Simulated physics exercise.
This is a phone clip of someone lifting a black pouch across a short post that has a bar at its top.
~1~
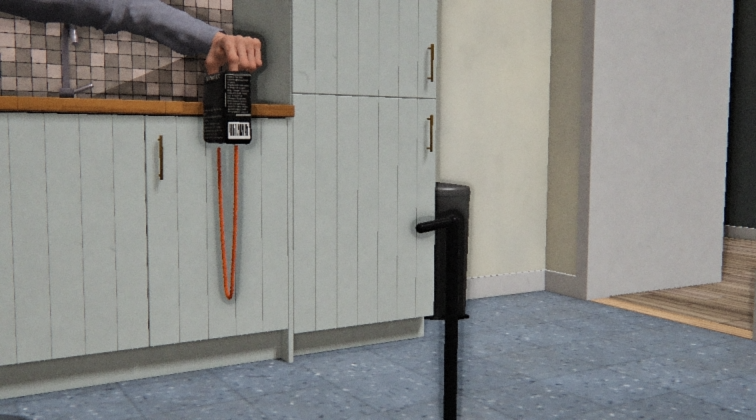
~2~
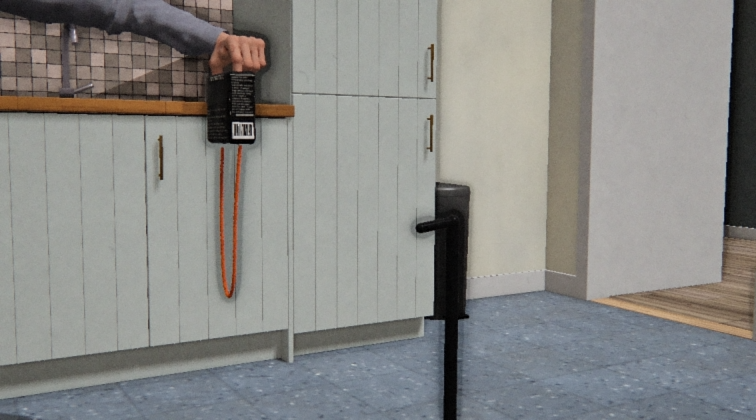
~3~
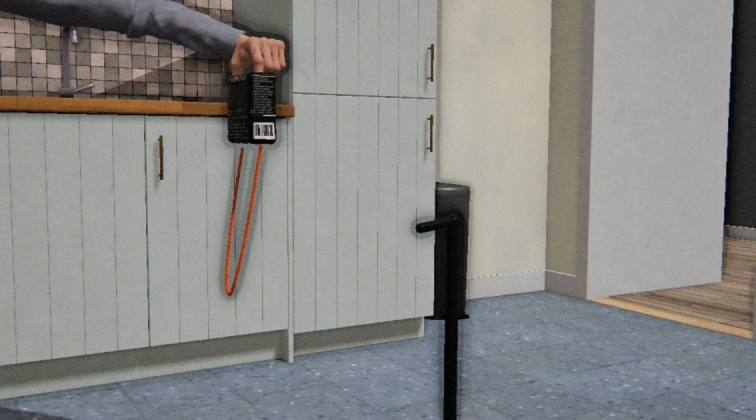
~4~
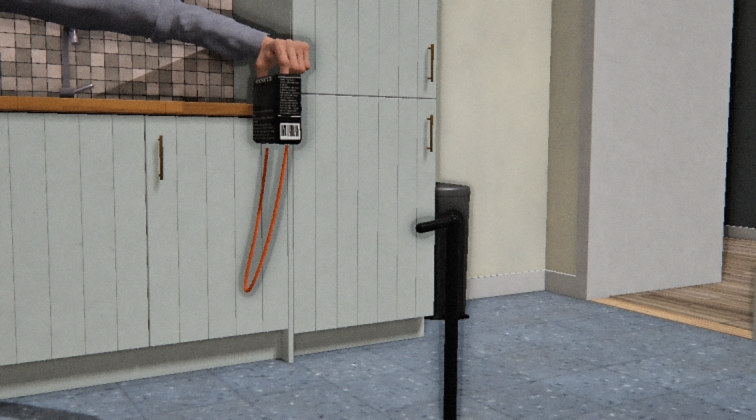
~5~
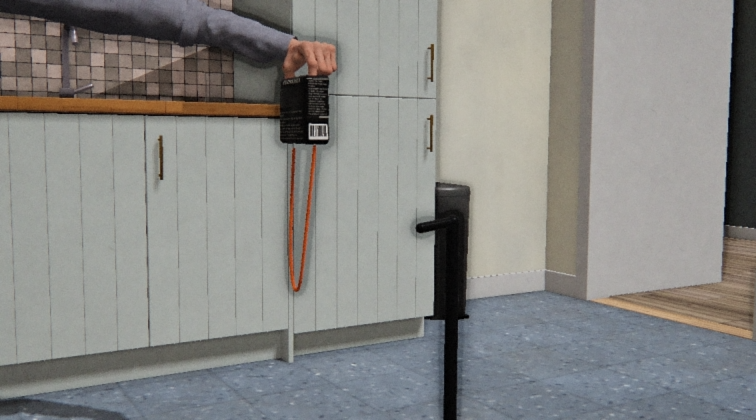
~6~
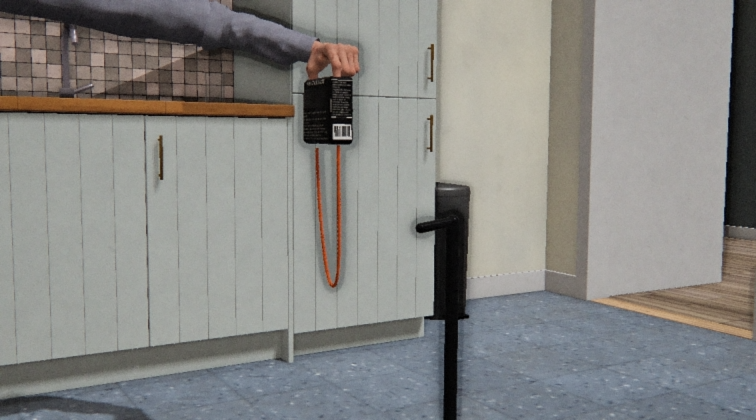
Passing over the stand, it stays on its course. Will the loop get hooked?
I expect the post will hold onto it.
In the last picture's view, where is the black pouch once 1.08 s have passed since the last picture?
It should be centred somewhere close to (467, 115).
Then, 0.54 s on from there, pouch nearing the post near (401, 114).
Then, 1.08 s on from there, pouch over the post near (467, 115).
In the end, pouch past the post near (526, 117); loop tight round the post, hand stopped. The black pouch snags on the hook.
